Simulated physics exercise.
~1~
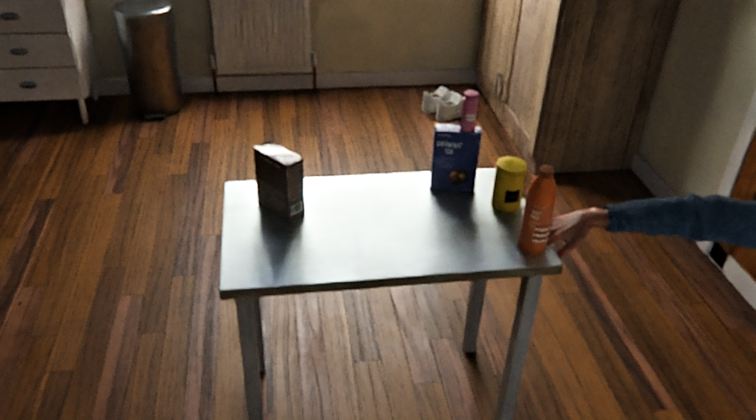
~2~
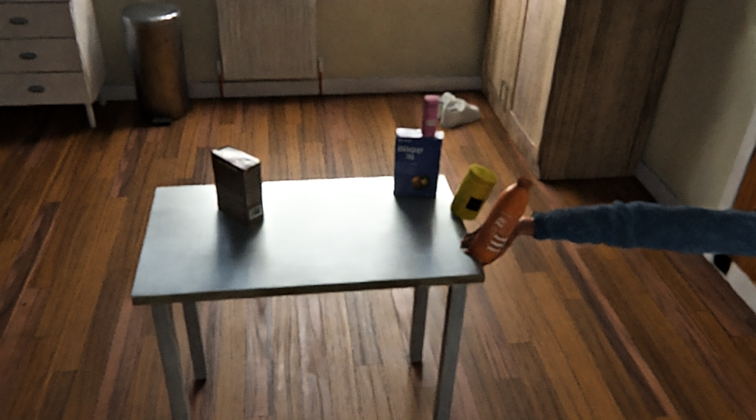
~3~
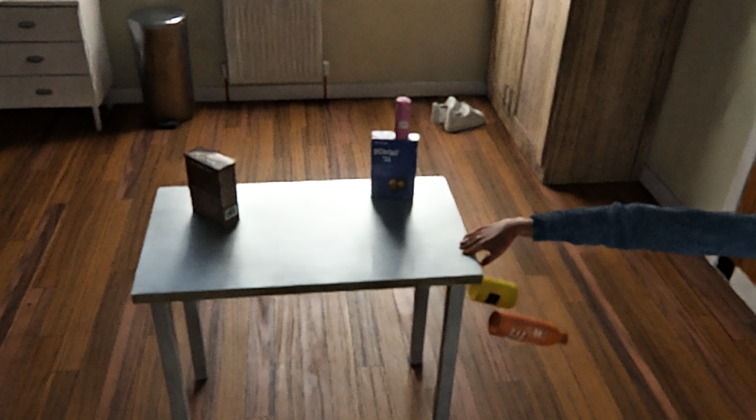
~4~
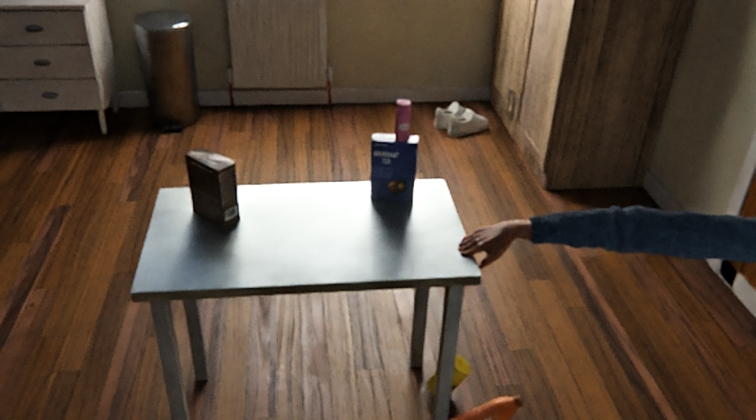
In a room with a dark wooden floor, seen from slightly above with the view drifting a little sideways, a metallic-topped table stands before a cabinet, a bin and a radiator. A brown packet stands at its left, a blue packet with a pink shaker on top towards the back right, and a yellow jar and orange bottle near the right edge. A blue-sleeved arm reaches in, hand at that edge, as the table shifts left. The jar and bottle tilt over the edge, then fall sideways towards the floor. They end low by the right table leg, the bottle tipped over, while the packets and shaker stay standing.
